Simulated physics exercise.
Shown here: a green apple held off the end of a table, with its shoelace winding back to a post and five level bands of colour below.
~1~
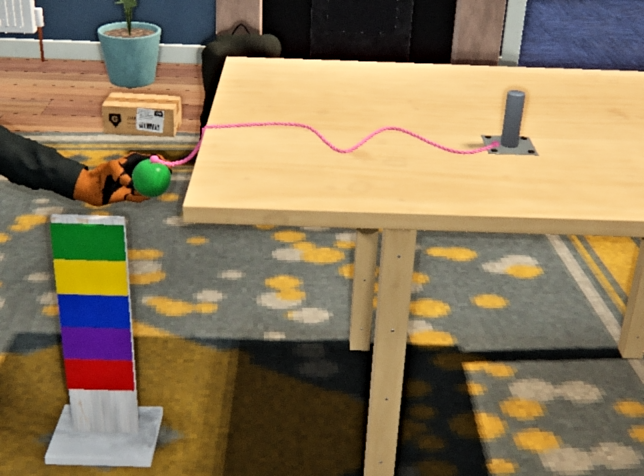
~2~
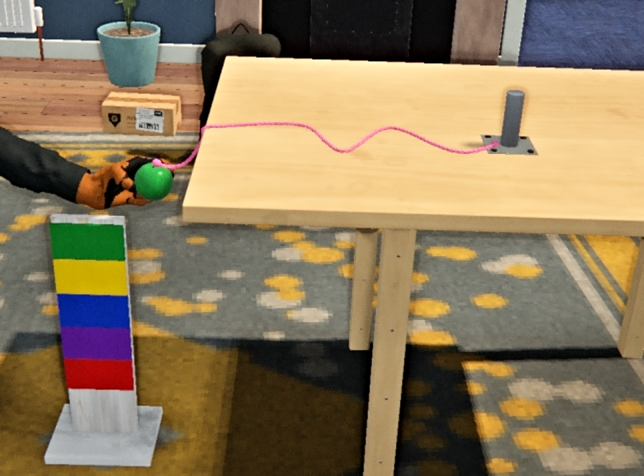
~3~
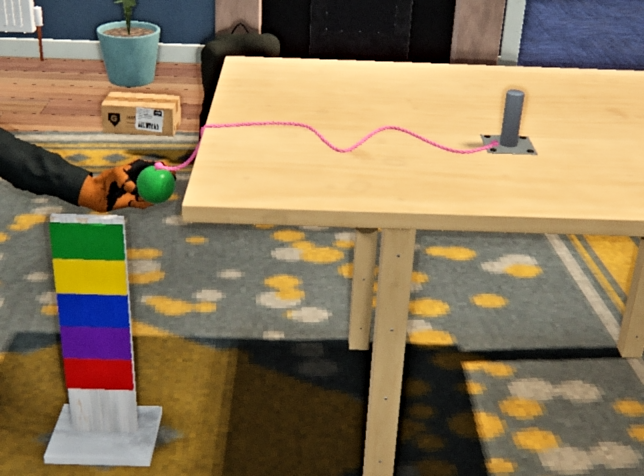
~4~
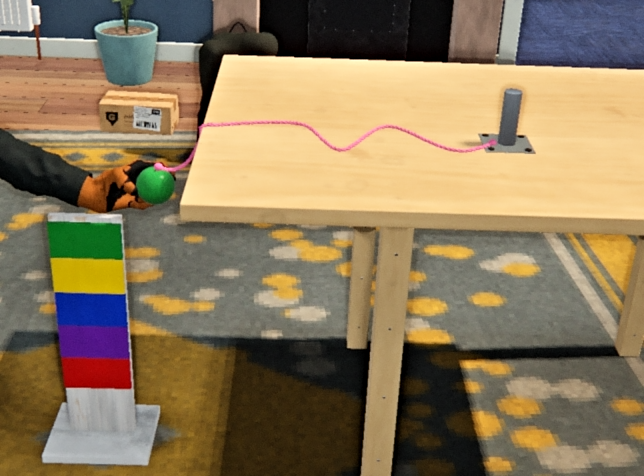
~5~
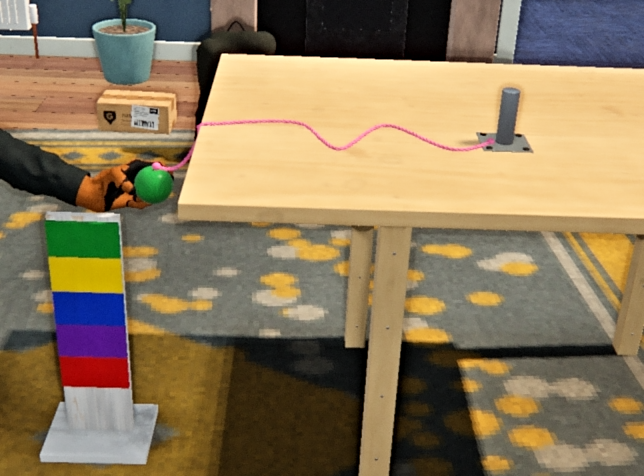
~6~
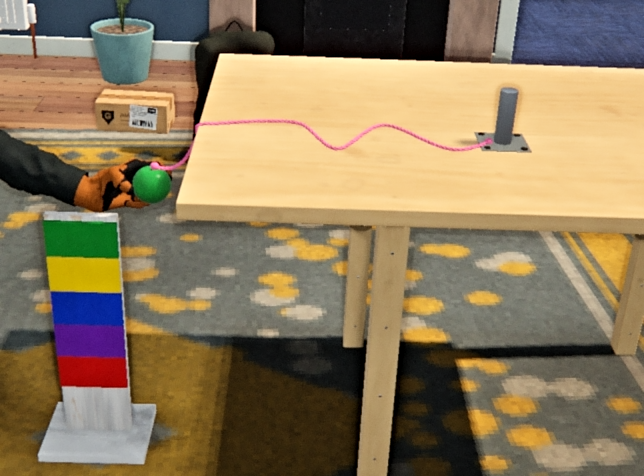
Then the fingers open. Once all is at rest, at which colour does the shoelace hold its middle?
At blue.
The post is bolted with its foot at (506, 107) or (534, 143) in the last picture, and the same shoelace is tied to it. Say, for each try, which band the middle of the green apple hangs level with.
In turn, yellow and then yellow.
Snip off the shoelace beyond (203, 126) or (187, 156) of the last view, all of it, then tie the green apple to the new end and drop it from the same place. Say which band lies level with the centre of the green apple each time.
In order, the results are green and yellow.
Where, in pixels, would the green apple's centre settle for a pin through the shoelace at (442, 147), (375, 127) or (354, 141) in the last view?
Estimated pixels in sequence: (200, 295), (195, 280) and (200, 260).
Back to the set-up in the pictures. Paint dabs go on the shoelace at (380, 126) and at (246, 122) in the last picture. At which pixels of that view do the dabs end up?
Around (346, 135), then around (198, 191).
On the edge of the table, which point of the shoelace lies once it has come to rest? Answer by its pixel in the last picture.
Spot: Approx. (304, 125).
Soon after, apple near (226, 307); level with blue.
After that, apple near (187, 308); level with blue.
In the end, apple near (199, 311); level with blue. The blue one.
